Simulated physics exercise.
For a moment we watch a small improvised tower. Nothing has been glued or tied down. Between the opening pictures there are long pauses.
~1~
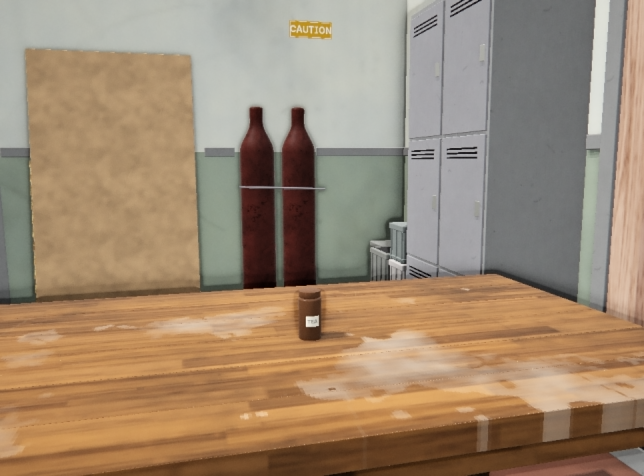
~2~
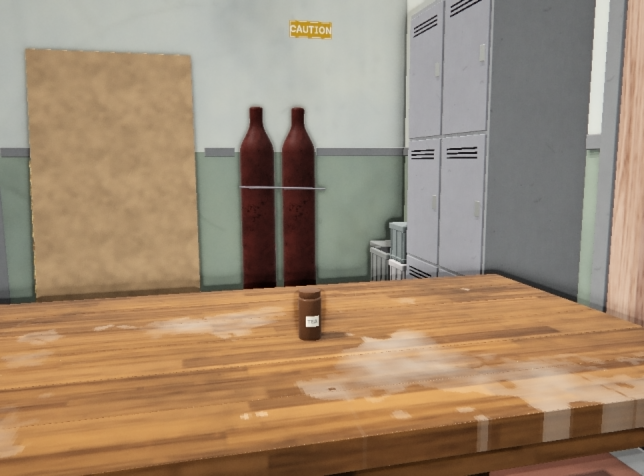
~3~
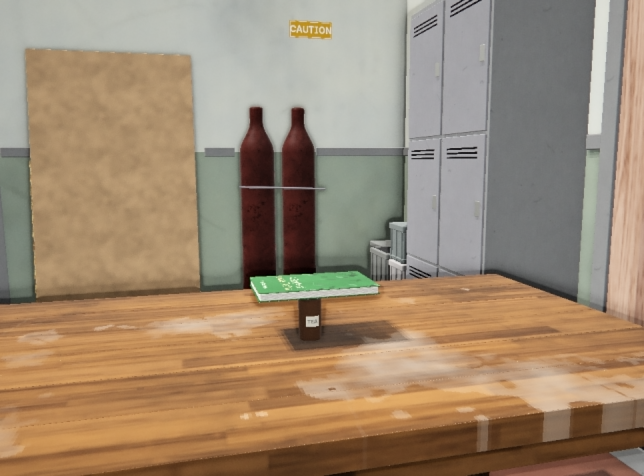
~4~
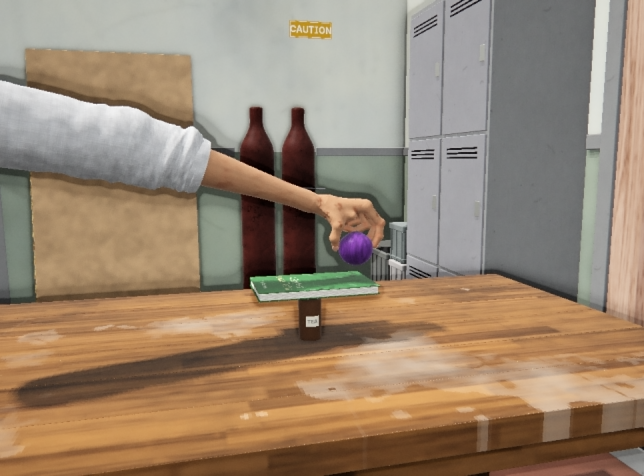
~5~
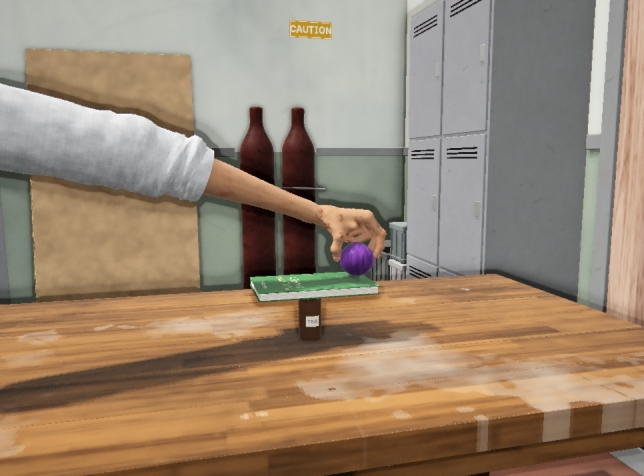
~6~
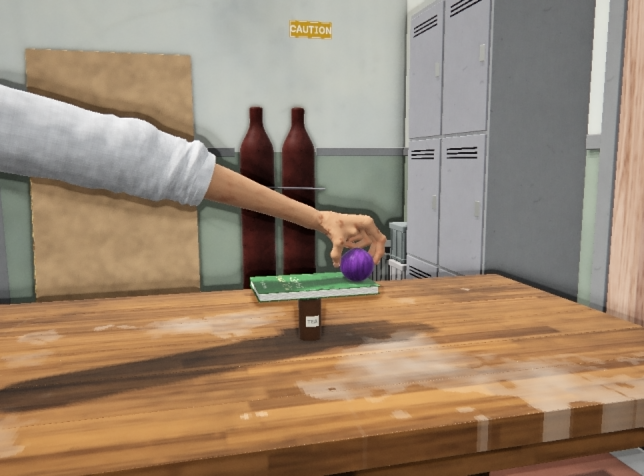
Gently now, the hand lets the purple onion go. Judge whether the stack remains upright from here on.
It ends up with something fallen.
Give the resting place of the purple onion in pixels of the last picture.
Around (396, 321).
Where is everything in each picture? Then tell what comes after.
The last thing is not in view yet, in the first frame.
The last thing is not in view yet, in the second frame.
The last thing is not in view yet; green book (313, 285), in the third frame.
Still above its spot; purple onion (356, 248); green book (313, 285), in the fourth frame.
Still above its spot; purple onion (357, 259); green book (313, 285), in the fifth frame.
Set down, still held; purple onion (357, 264); green book (313, 285), in the sixth frame.
Then, 0.40 s later than the last frame, purple onion now fallen; green book tilted by 55°.
Then, 0.70 s later than the last frame, green book now fallen; brown shaker tilted by 64°.
When it is over, fallen, purple onion and green book; lying over in the stack, brown shaker. End places, in pixels of the last picture, purple onion near (396, 321). The stack comes apart.
